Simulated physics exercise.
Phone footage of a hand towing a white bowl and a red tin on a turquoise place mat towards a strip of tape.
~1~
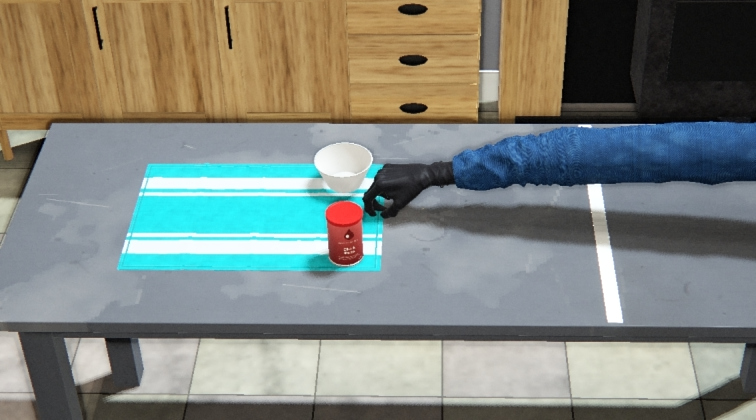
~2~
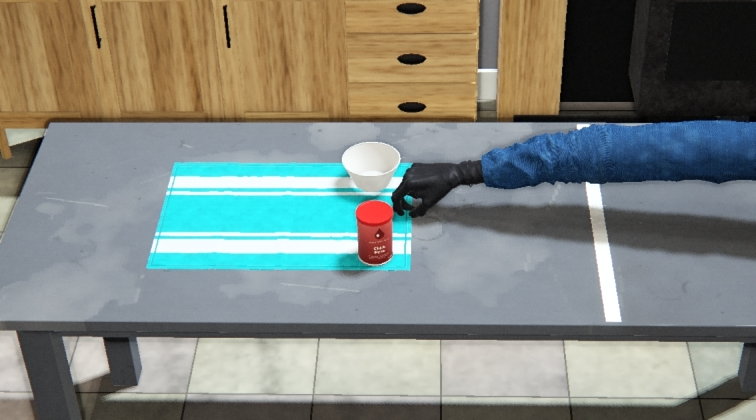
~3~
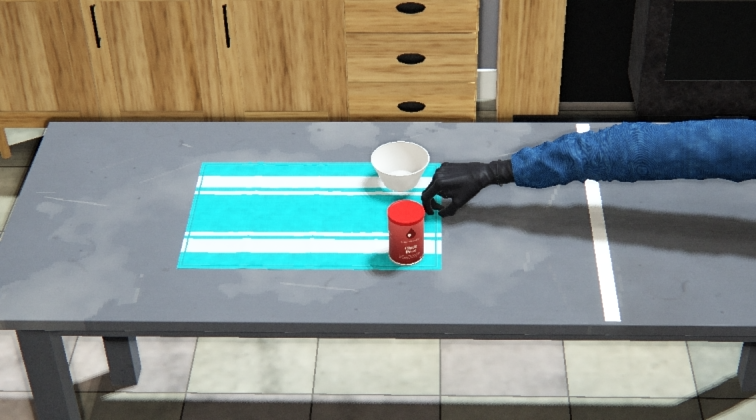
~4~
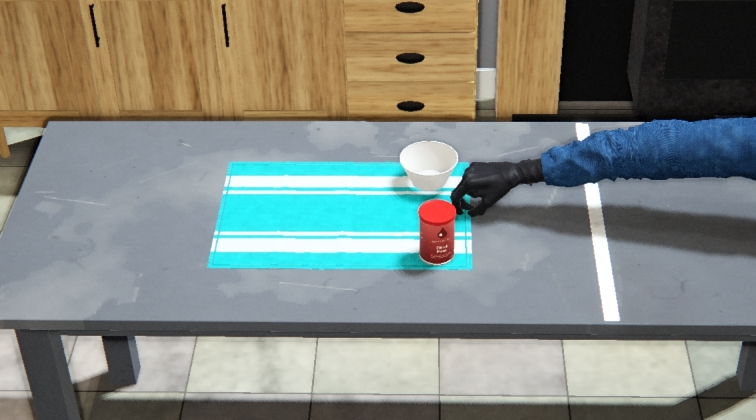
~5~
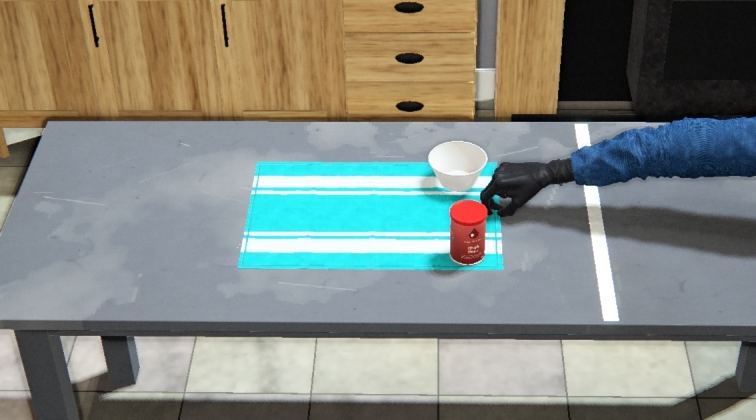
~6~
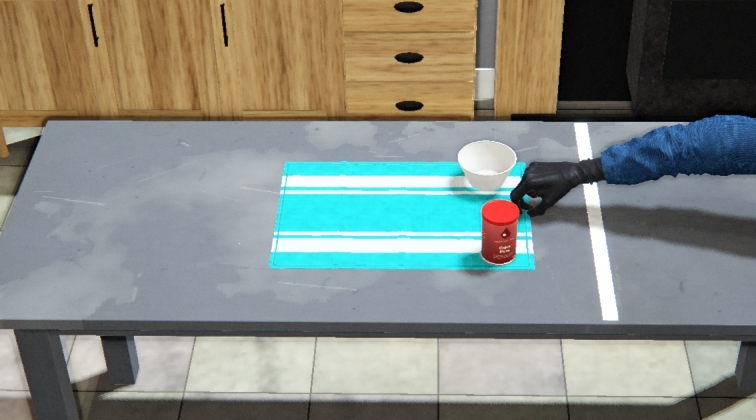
At the start, a white bowl and a red tin sit near the right end of a striped turquoise place mat on a grey table, with a black-gloved hand at its edge. The hand draws the mat steadily rightward, bowl and tin riding along upright, until the mat's end is close to the white tape.
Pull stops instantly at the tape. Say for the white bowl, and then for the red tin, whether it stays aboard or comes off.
Here it is: The white bowl comes off, the red tin comes off.
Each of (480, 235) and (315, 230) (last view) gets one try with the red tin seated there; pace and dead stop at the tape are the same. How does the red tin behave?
In the first case the item goes over the edge, and in the second case it rides out the stop.
Then, 0.07 s past the final frame, hem short of the tape; white bowl on the cloth near (528, 170); red tin on the cloth near (544, 233).
Then, 0.18 s past the final frame, hem at the tape; white bowl ahead of the hem near (587, 170); red tin ahead of the hem near (609, 234).
When it is over, hem at the tape; white bowl ahead of the hem near (661, 172); red tin ahead of the hem near (692, 236). The white bowl shoots off the front and the red tin slides clear of the cloth.
